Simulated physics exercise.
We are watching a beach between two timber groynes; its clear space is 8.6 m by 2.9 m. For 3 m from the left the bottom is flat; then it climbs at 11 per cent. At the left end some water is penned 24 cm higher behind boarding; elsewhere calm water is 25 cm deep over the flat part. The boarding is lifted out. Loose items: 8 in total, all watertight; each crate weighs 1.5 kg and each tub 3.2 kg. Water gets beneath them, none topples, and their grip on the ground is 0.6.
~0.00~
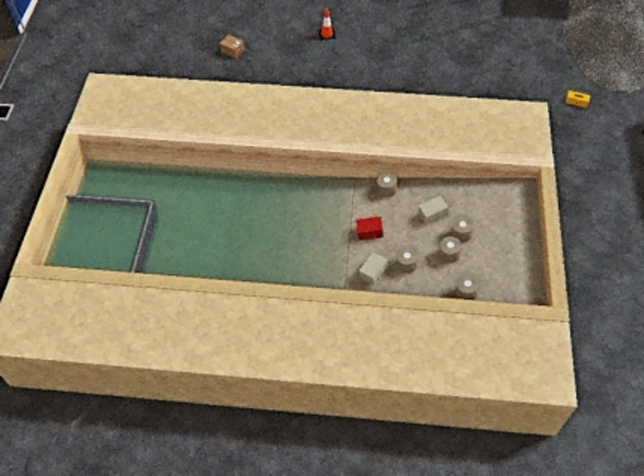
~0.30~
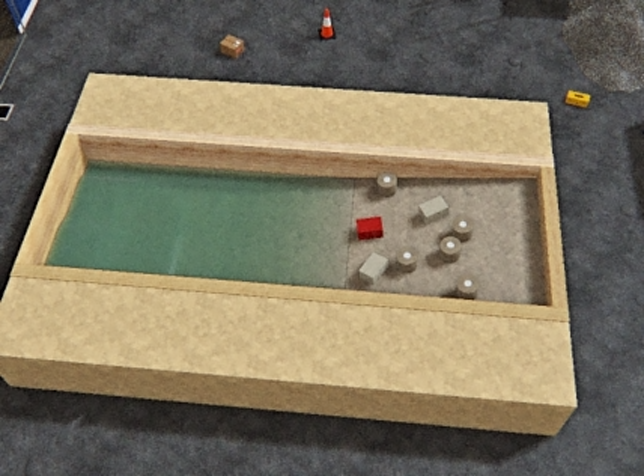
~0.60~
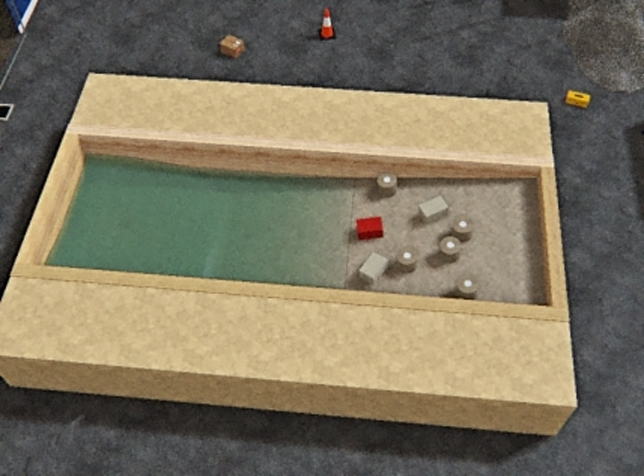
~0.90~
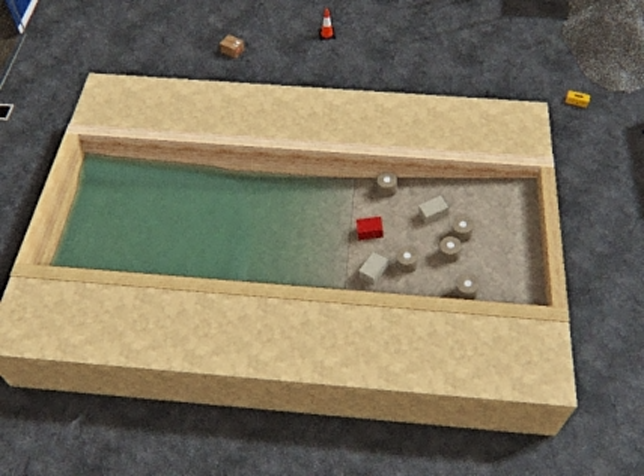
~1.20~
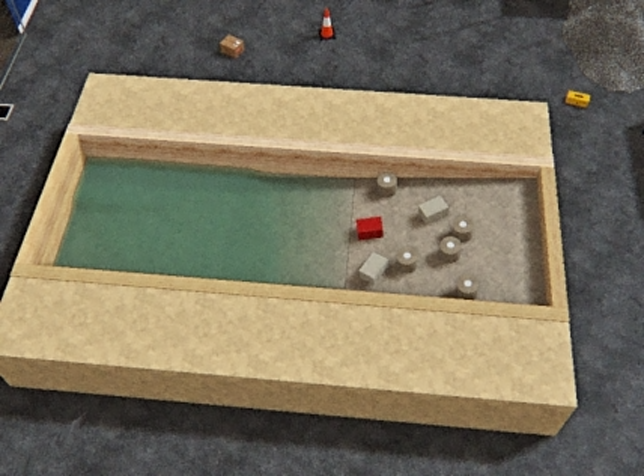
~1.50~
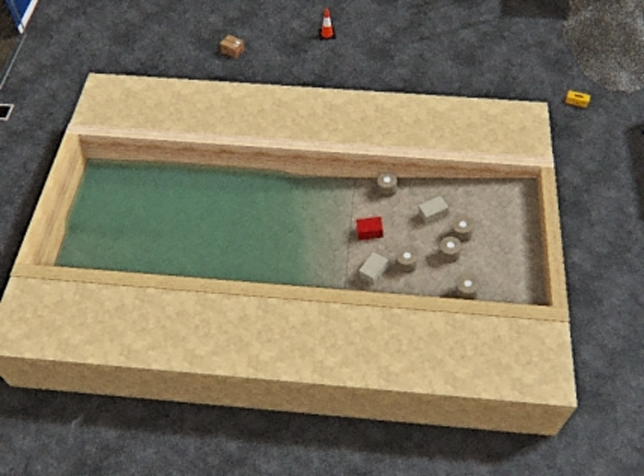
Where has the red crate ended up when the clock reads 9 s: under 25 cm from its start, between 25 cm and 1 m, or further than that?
Goes a long way.
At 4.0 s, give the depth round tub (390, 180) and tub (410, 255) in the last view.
4 and 3 cm.
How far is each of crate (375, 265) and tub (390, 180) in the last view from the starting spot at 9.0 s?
In that order: 200 cm, 80 cm.
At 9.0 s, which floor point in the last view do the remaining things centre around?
Mean floor pixel: About (362, 249).
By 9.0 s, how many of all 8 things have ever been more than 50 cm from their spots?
Tally: 5.
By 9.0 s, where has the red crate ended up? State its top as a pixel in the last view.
I'd expect it somewhere around (261, 218).
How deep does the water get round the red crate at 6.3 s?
The depth there is around 10 cm.
After 2.1 s the red crate is near (371, 225), 0.0 m from its start, aground; 0 afloat.
After 4.0 s the red crate is near (402, 220), 0.5 m from its start, afloat; 3 afloat.
After 6.3 s the red crate is near (300, 221), 1.3 m from its start, afloat; 4 afloat.
After 9.0 s the red crate is near (261, 218), 2.0 m from its start, afloat; 4 afloat.
